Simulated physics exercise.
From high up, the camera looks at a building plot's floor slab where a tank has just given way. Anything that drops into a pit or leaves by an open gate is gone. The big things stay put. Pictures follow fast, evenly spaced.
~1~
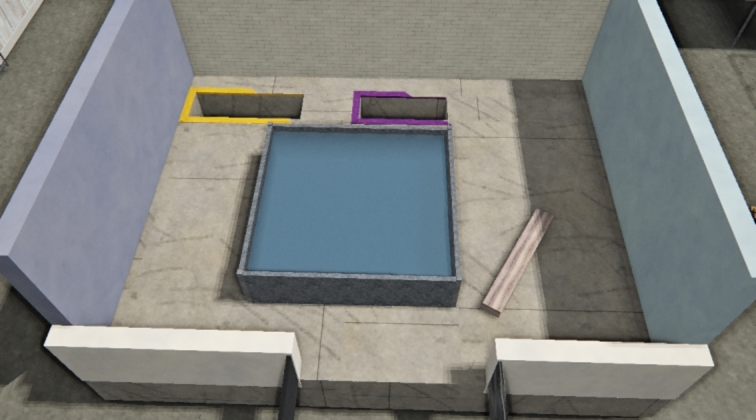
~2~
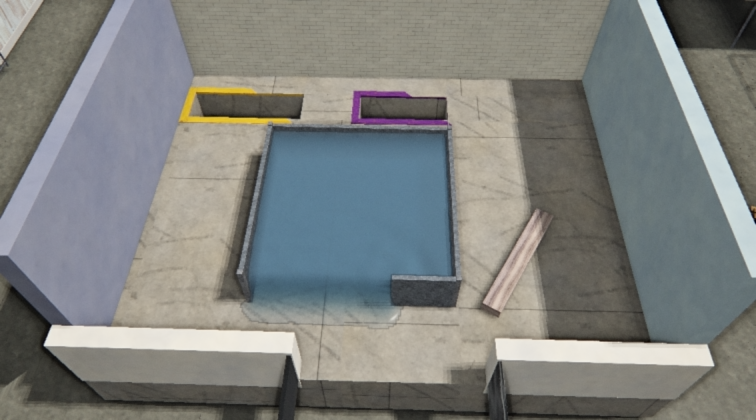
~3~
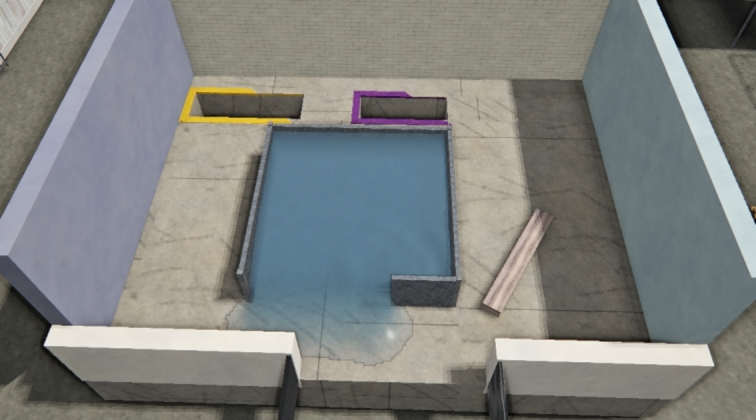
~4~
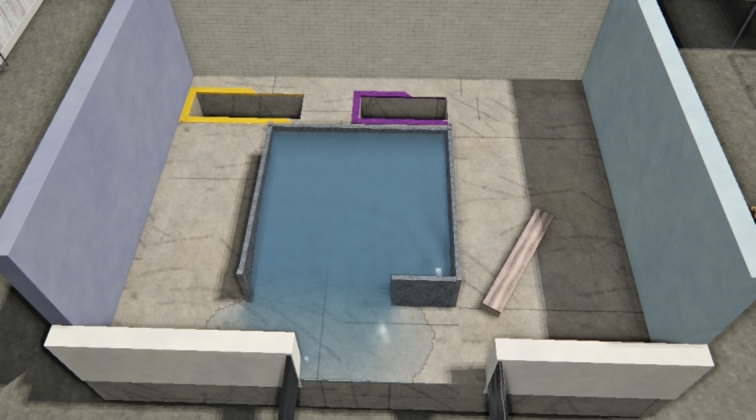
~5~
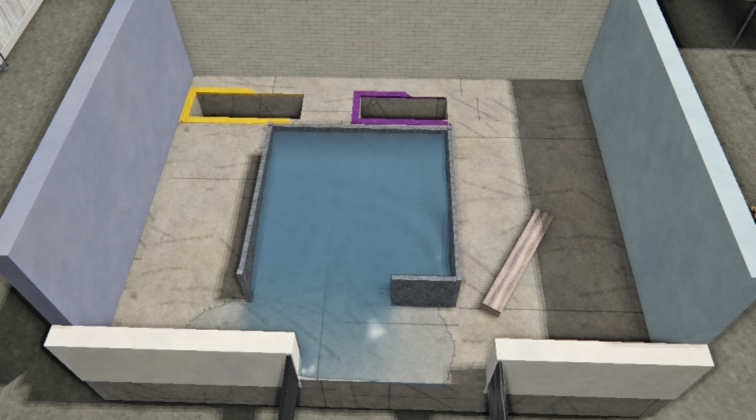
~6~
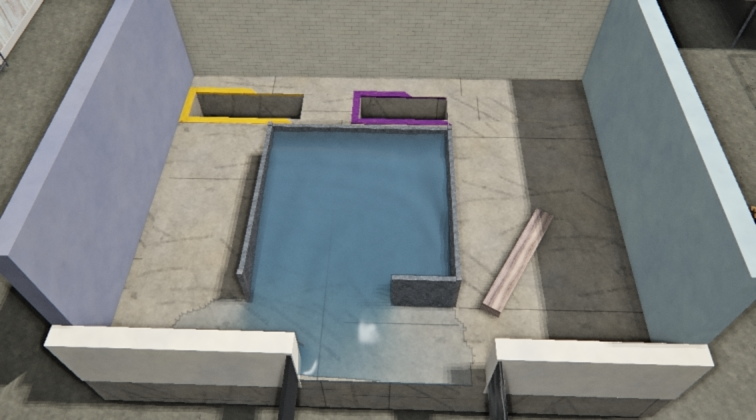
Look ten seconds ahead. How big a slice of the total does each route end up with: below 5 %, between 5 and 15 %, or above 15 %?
As I see it, the gate is likely to claim a large share past fifteen per cent. The yellow pit is likely to claim a large share past fifteen per cent. The purple pit is likely to claim a small share beneath five per cent.
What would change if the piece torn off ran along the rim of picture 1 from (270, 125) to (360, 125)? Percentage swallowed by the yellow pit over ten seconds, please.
Yellow: 50 %.
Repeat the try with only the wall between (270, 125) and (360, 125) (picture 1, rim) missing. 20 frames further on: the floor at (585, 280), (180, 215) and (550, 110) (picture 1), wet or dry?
In the order asked: Out of reach, out of reach, sodden.
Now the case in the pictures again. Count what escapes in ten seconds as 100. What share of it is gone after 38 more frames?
My estimate is roughly 75 percent.
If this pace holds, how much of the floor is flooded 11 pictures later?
I reckon around 20 %.
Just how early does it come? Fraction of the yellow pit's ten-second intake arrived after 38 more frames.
Roughly 60 per cent.
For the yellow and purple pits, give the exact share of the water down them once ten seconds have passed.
That's 20 per cent for the first and 0 per cent for the second.
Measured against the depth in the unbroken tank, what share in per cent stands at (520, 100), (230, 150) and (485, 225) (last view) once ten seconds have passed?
In order: 0, 8, 0 %.
A moment on, water covers 15 % of the floor; the gate 11 %, the yellow pit 0 %, the purple pit 0 %.
Next, water covers 20 % of the floor; the gate 21 %, the yellow pit 0 %, the purple pit 0 %.
Then, water covers 35 % of the floor; the gate 33 %, the yellow pit 2 %, the purple pit 0 %.
Later, water covers 35 % of the floor; the gate 45 %, the yellow pit 12 %, the purple pit 0 %.
In the end, water covers 35 % of the floor; the gate 53 %, the yellow pit 20 %, the purple pit 0 %.
